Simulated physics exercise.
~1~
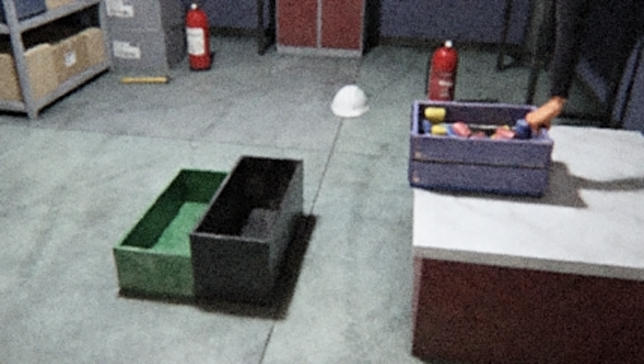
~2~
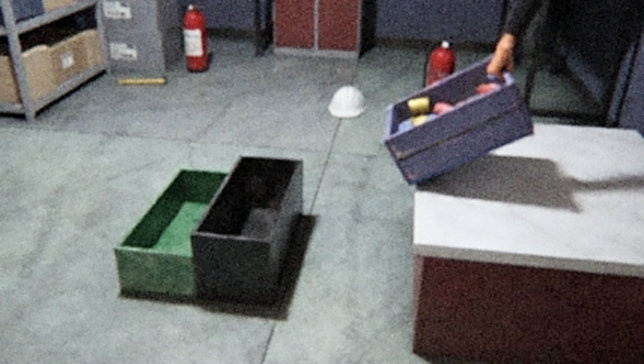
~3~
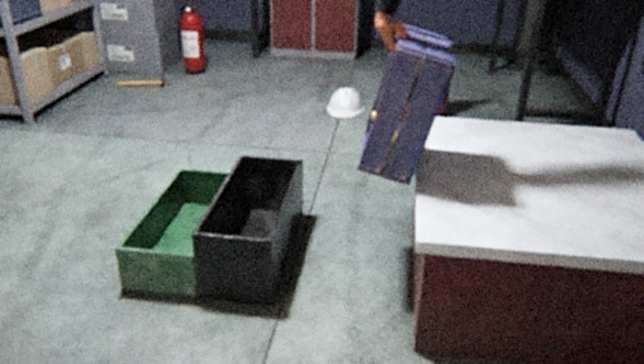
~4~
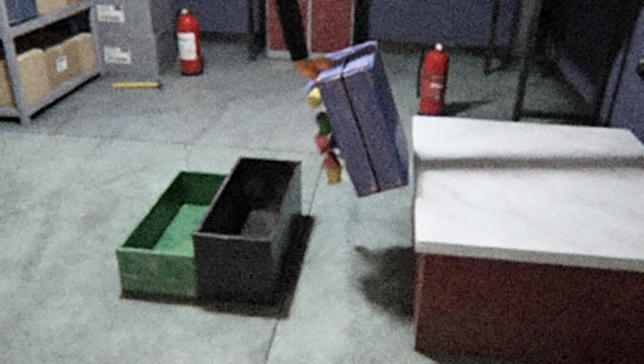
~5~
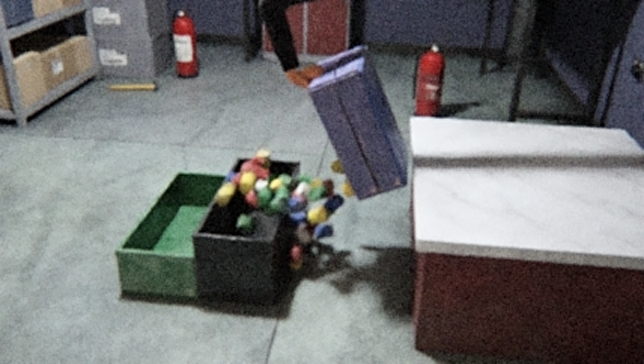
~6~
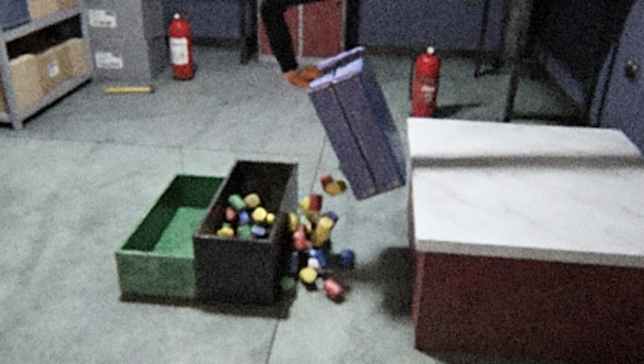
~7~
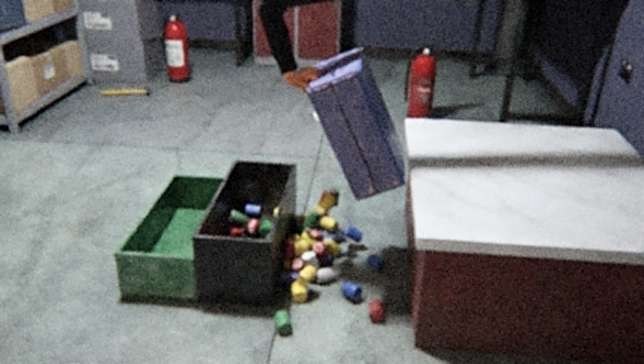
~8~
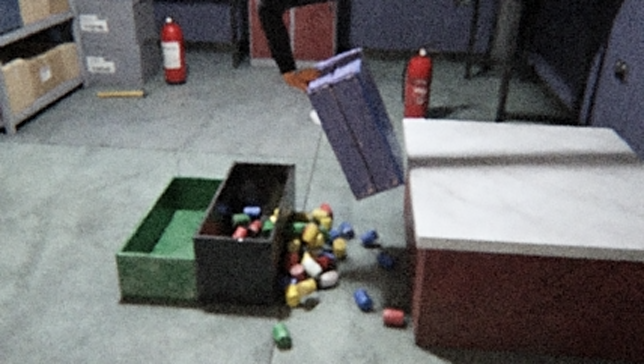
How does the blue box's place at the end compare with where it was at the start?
At the start it sat upright on top of the bench. By the end it was further left, held tipped over in the air beside the bench, above the floor.
